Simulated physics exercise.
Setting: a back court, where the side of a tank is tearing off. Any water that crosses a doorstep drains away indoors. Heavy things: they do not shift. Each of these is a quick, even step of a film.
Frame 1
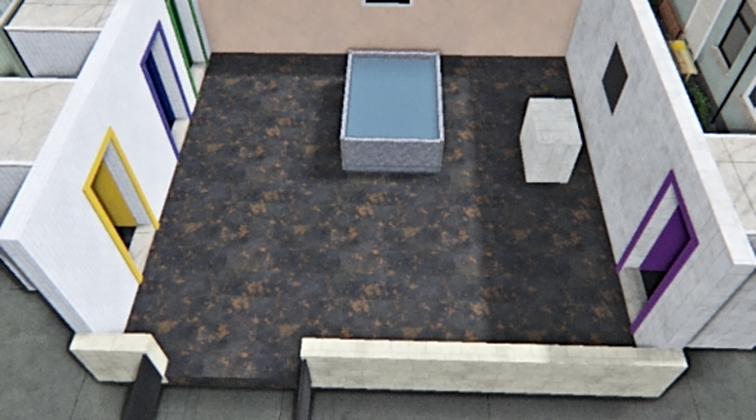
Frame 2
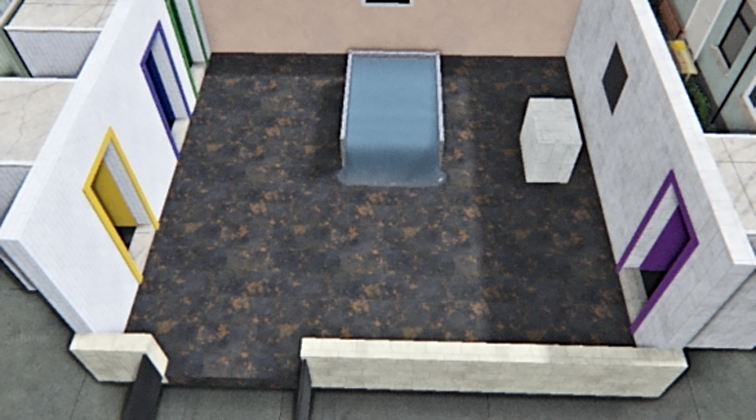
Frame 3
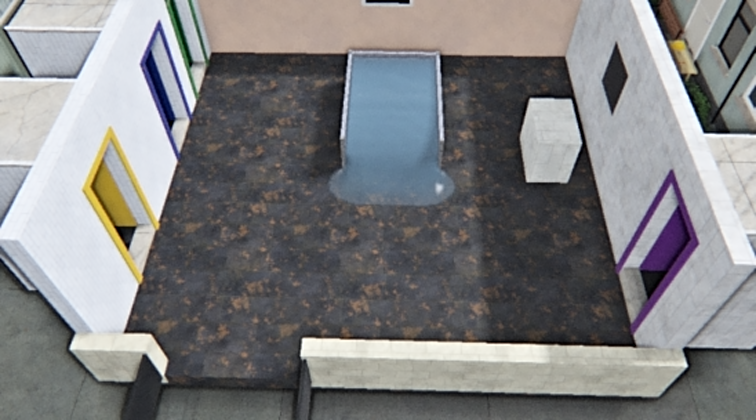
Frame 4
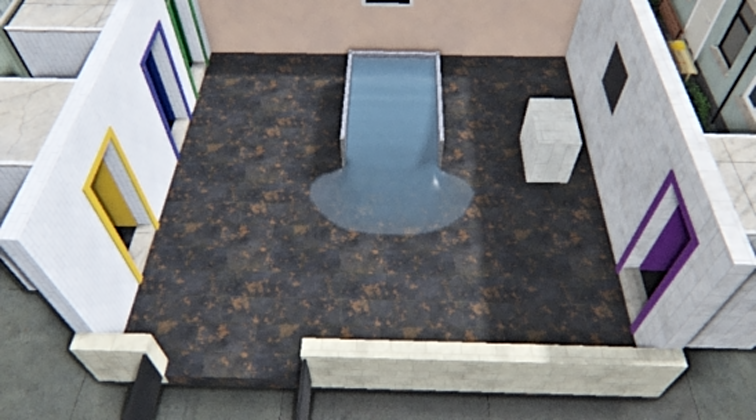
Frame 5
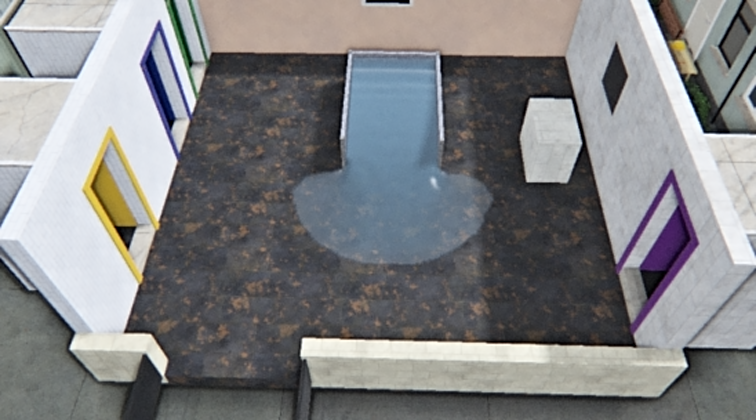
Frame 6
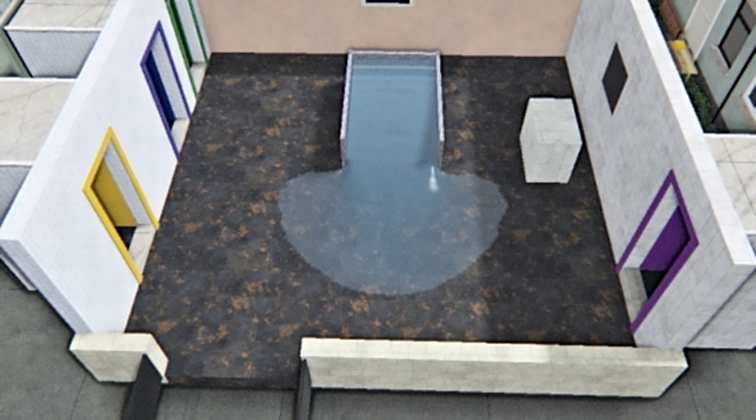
To begin with, still water fills a rectangular tank against the back wall of a dark-floored court, with a pale block to its right. The tank's front side gives way and water pours onto the floor, then spreads forward and out to both sides in a widening, rounded pool.
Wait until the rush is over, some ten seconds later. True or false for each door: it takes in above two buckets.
The blue door, false; the yellow door, false; the green door, false; the purple door, false.
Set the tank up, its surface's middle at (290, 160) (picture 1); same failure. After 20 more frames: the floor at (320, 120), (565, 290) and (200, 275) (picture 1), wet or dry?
Check in sequence: Still parched, soaked through, soaked through.
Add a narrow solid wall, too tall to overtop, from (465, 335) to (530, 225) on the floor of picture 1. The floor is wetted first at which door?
It is the purple one.
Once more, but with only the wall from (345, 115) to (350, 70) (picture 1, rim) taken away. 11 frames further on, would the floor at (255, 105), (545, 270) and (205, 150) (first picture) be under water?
One after the other: Under water, no water, covered.
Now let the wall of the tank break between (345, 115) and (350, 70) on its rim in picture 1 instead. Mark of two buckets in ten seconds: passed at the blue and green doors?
I think the blue door crosses the limit and the green door crosses the limit.
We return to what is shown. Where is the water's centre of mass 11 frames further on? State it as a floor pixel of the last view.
I'd mark it close to (394, 221).
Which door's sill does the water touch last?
My answer: The green-painted one.
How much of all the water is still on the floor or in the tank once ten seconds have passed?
About 72 per cent.
A moment on, water covers 30 % of the floor; the blue door not reached, the yellow door not reached, the green door not reached, the purple door not reached.
Next, water covers 40 % of the floor; the blue door not reached, the yellow door not reached, the green door not reached, the purple door not reached.
Then, water covers 45 % of the floor; the blue door not reached, the yellow door wet at the sill, nothing in, the green door not reached, the purple door wet at the sill, nothing in.
Later, water covers 60 % of the floor; the blue door not reached, the yellow door wet at the sill, nothing in, the green door not reached, the purple door wet at the sill, nothing in.
In the end, water covers 90 % of the floor; the blue door wet at the sill, nothing in, the yellow door wet at the sill, nothing in, the green door wet at the sill, nothing in, the purple door wet at the sill, nothing in.
